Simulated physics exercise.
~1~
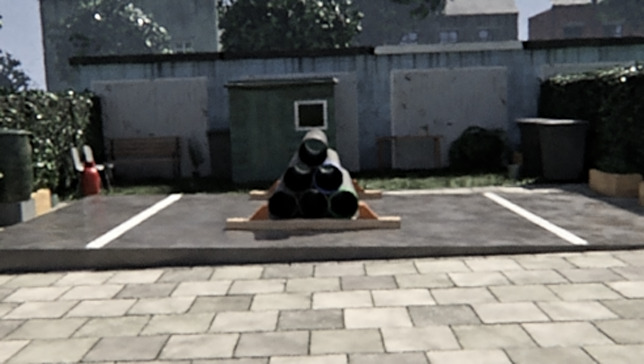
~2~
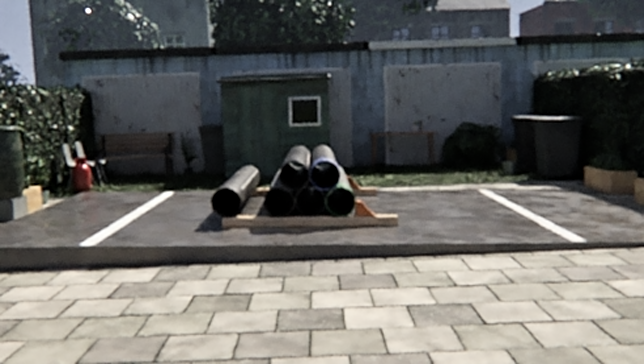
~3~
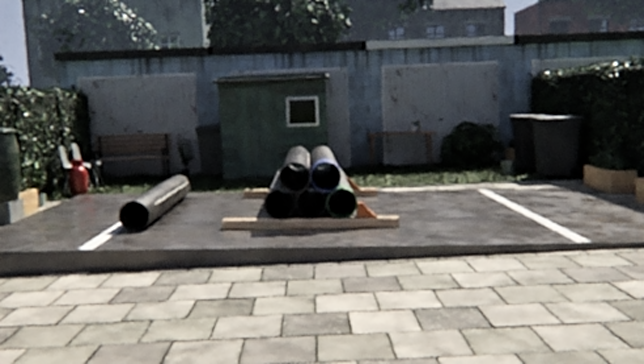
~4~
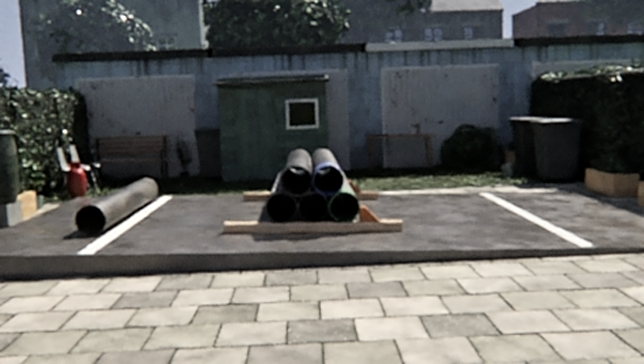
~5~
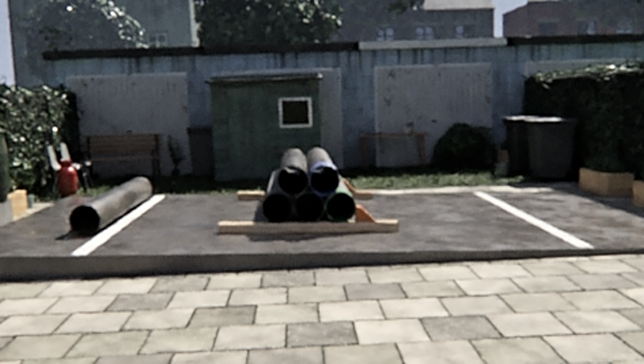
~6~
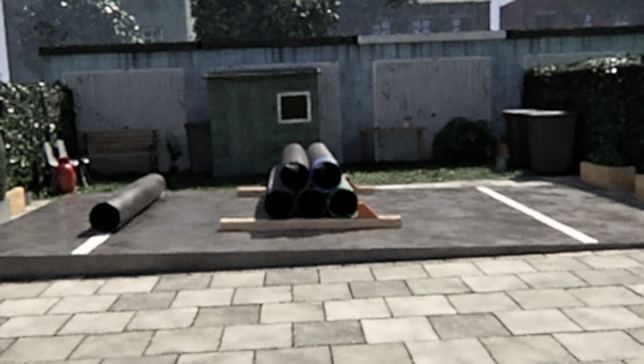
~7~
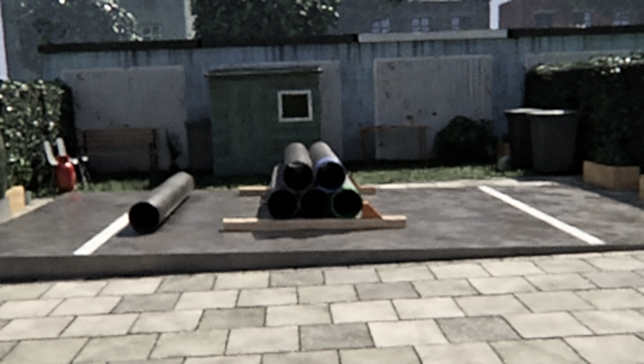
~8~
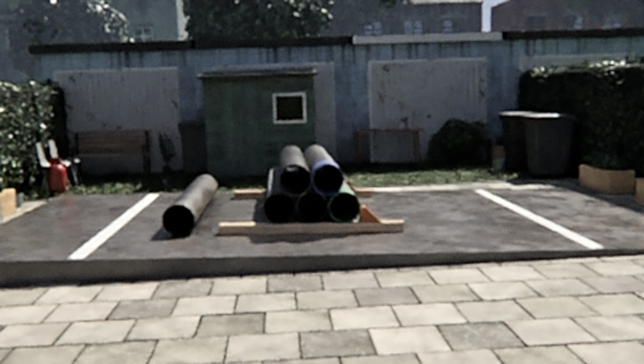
Paved yard with a dark pipe rolling left off a stack, crossing a white line, then rolling back towards the five still stacked.
